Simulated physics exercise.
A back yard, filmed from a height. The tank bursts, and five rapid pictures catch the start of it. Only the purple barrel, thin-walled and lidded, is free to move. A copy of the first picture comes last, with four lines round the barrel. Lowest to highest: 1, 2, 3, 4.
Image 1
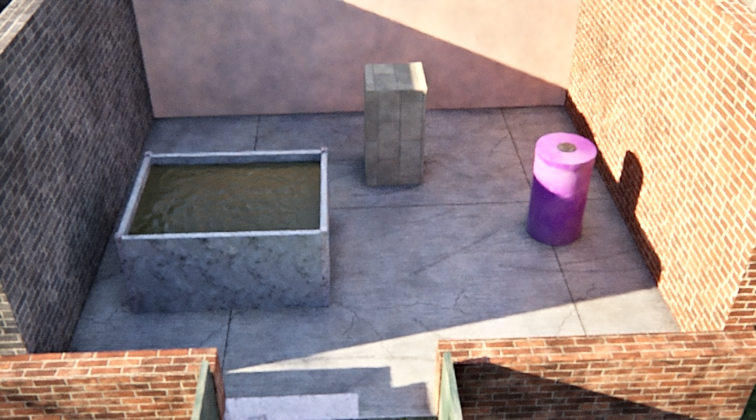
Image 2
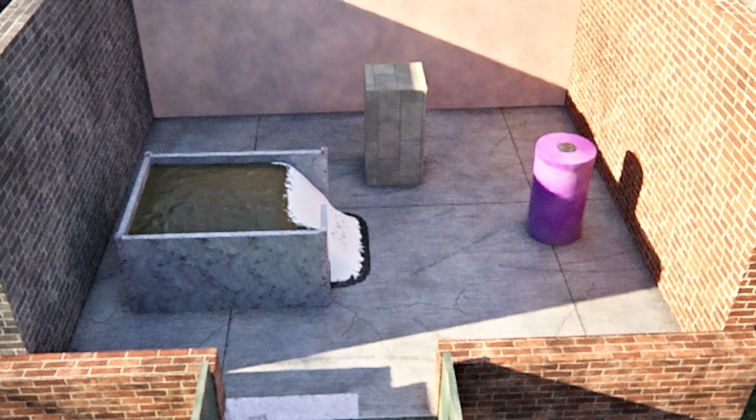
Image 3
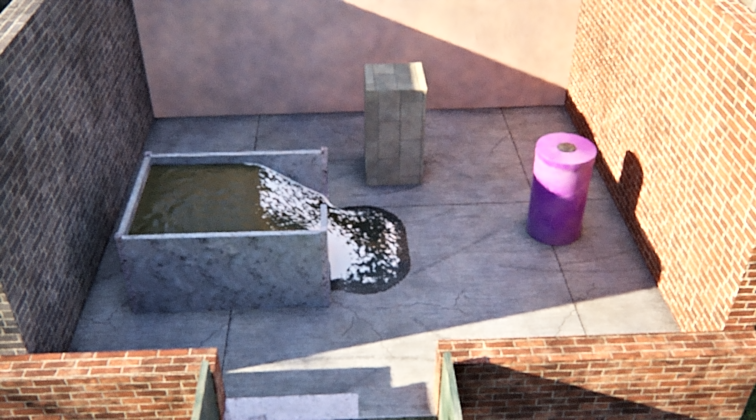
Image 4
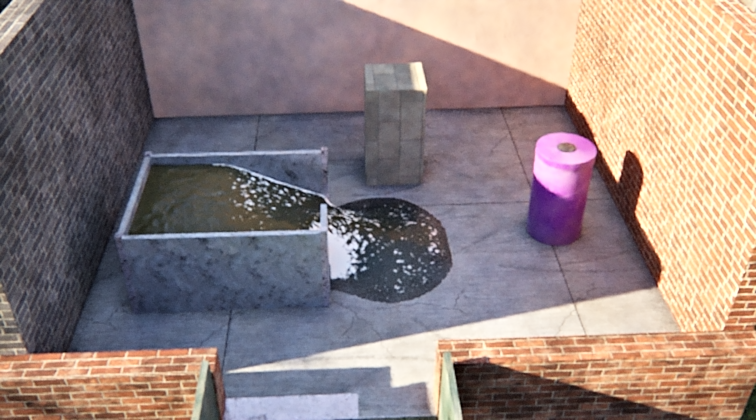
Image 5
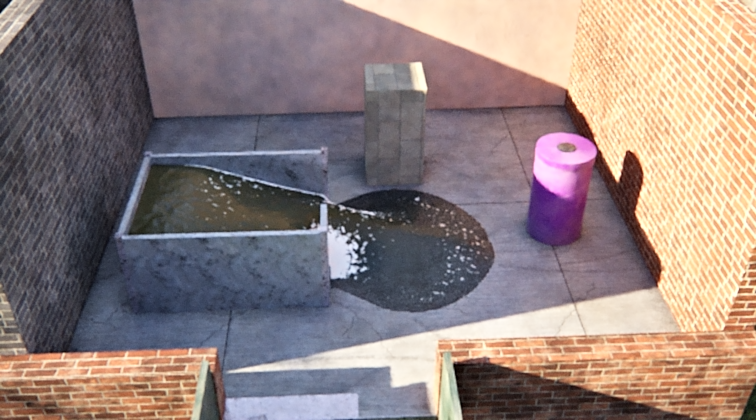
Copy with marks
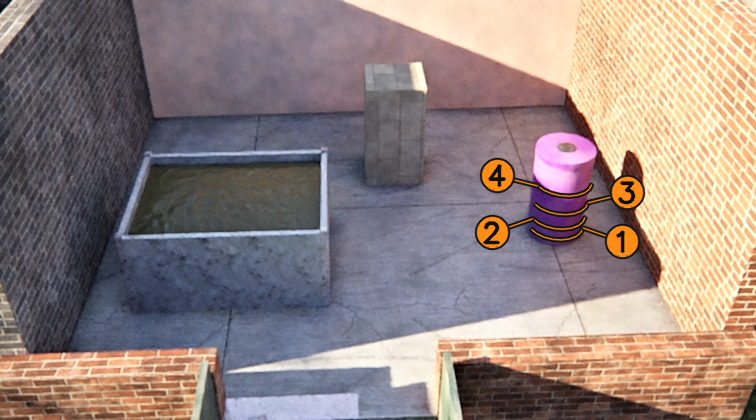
A stone tank of murky water pouring out through its right side, a dark puddle spreading across the paved yard.
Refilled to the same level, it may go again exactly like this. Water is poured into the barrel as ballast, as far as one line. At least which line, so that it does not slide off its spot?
I would pick line 3.
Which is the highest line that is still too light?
It is 2.
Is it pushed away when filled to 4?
No, not at all.
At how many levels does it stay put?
Two of them.
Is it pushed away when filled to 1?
Yes, that goes wrong.
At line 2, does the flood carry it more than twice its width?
No.
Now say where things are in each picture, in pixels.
Lid of the purple barrel at (567, 148); tank full, its middle at (231, 198); open gate at (328, 349), in the first picture.
In the second picture, 2 % of the ground under water, its edge towards the barrel at (360, 229).
In the third picture, 4 % of the ground under water, its edge towards the barrel at (393, 227).
In the fourth picture, 7 % of the ground under water, its edge towards the barrel at (434, 233).
Lid of the purple barrel at (567, 148); 10 % of the ground under water, its edge towards the barrel at (484, 250), in the fifth picture.
In orange, 1 at (561, 239); 2 at (563, 229); 3 at (566, 214); 4 at (569, 196); from the bottom up 1, 2, 3, 4.
If 1 is chosen, it is pushed about 4 times its own width away.
If 2 is chosen, it is pushed about half its own width away.
If 3 is chosen, it does not move.
If 4 is chosen, it does not move.
